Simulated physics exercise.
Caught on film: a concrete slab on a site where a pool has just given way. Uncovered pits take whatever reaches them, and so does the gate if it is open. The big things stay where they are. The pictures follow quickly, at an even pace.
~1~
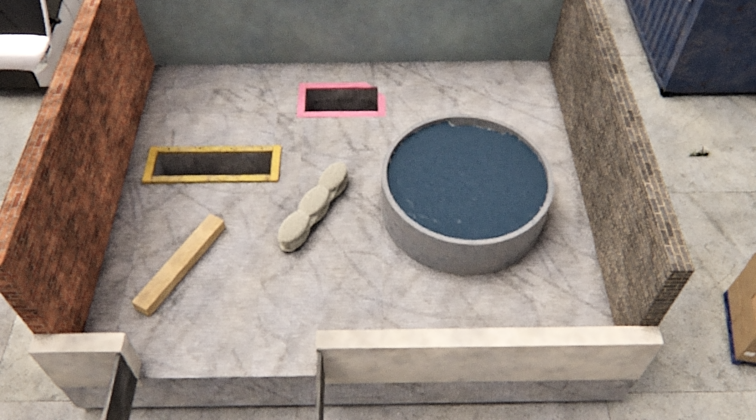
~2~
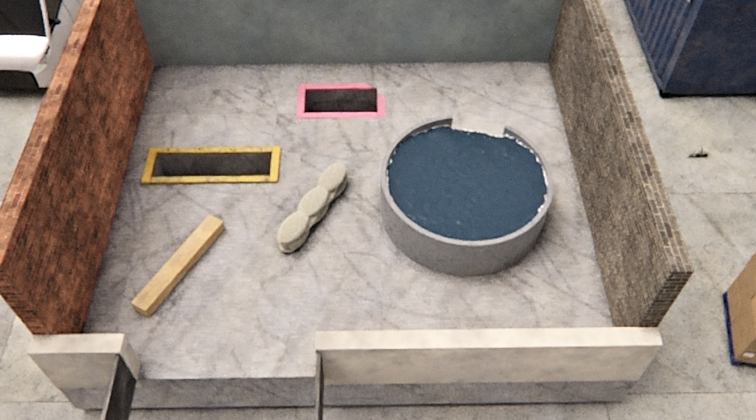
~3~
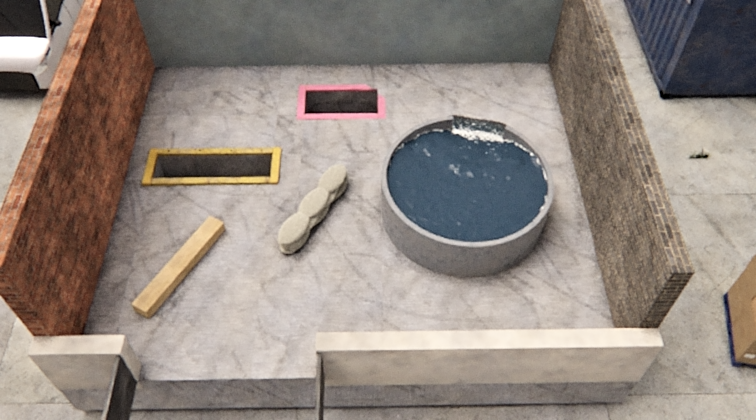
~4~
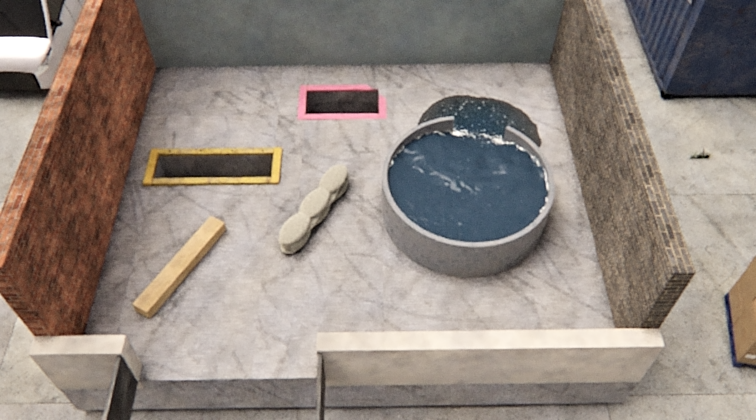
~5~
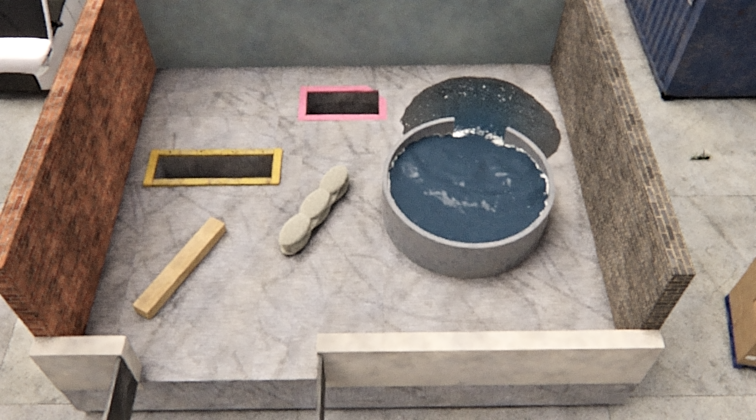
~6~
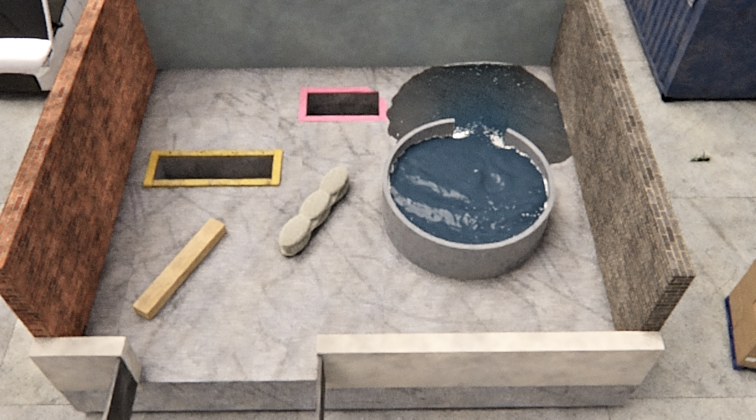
At the start, a round grey pool of blue water stands whole and still on a walled marble-like slab. A gap then opens in its far rim, and water pours through. The dark puddle fans out behind the pool, reaching the right wall and spreading close to the pink-framed opening.
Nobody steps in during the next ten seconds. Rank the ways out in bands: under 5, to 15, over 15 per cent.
In the end: The gate takes less than 5 %; the yellow pit takes less than 5 %; the pink pit takes more than 15 %.
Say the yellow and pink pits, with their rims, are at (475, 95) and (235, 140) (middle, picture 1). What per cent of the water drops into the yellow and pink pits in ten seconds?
Roughly, in per cent: Yellow 55, pink 2.
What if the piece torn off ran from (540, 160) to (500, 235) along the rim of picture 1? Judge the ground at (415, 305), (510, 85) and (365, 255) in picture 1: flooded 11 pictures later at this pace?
In turn: Under water, covered, covered.
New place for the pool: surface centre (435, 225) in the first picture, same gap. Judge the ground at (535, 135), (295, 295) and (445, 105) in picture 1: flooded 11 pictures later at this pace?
One after the other: Awash, clear, awash.
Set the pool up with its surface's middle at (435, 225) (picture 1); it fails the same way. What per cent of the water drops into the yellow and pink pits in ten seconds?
Parts in a hundred: Yellow 0, pink 30.
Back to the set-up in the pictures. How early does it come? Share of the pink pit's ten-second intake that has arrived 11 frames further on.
About 5 per cent.
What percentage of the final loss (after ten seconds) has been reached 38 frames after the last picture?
I make it 55 per cent.
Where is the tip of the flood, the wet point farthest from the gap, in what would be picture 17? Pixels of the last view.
Near (268, 73).
A moment on, water covers 15 % of the floor; the gate 0 %, the yellow pit 0 %, the pink pit 0 %.
Next, water covers 20 % of the floor; the gate 0 %, the yellow pit 0 %, the pink pit 1 %.
Then, water covers 35 % of the floor; the gate 0 %, the yellow pit 0 %, the pink pit 5 %.
Later, water covers 50 % of the floor; the gate 0 %, the yellow pit 0 %, the pink pit 14 %.
In the end, water covers 85 % of the floor; the gate 1 %, the yellow pit 2 %, the pink pit 24 %.
